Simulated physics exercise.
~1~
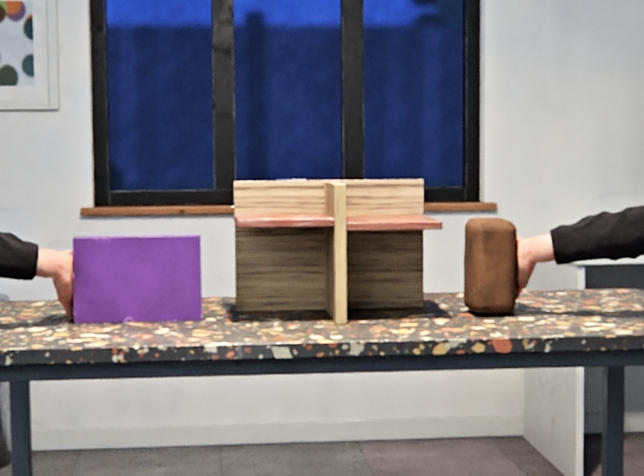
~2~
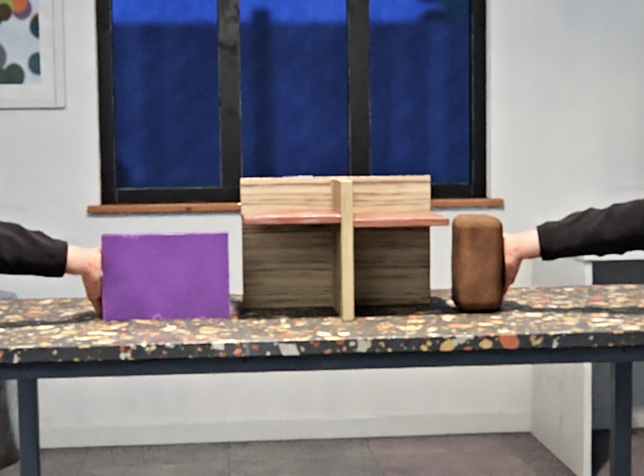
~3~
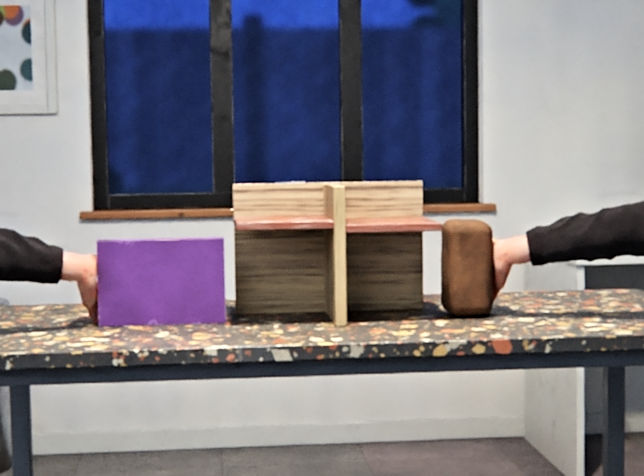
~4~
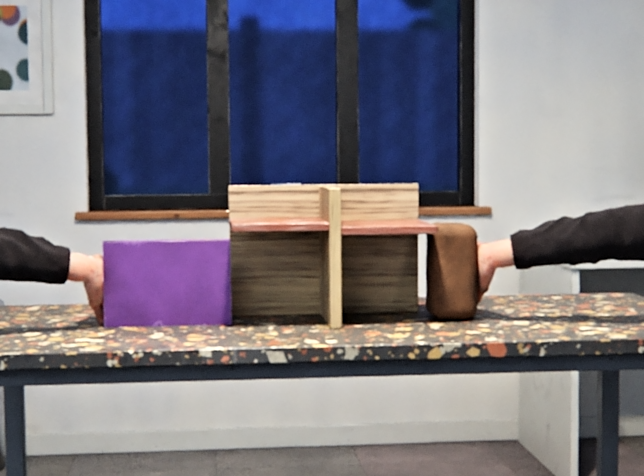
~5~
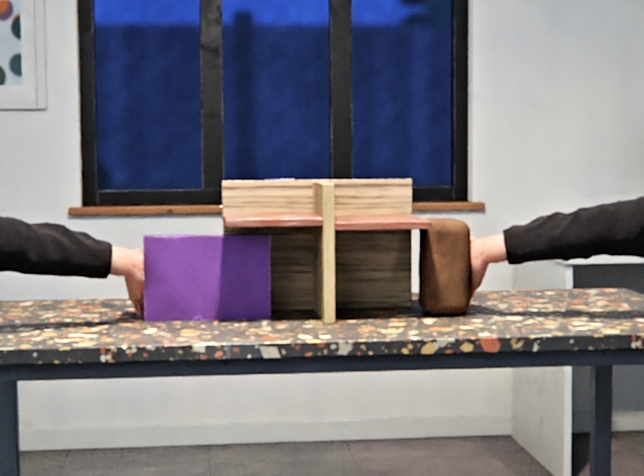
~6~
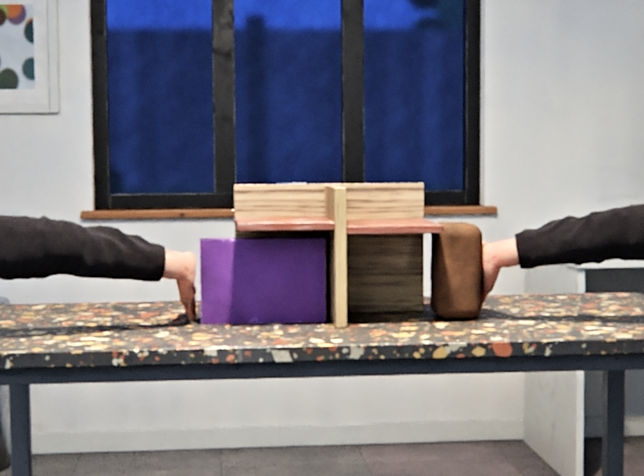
Two hands pushing objects toward a wooden shelf, the brown loaf stopping at the right edge, the purple book sliding in underneath.
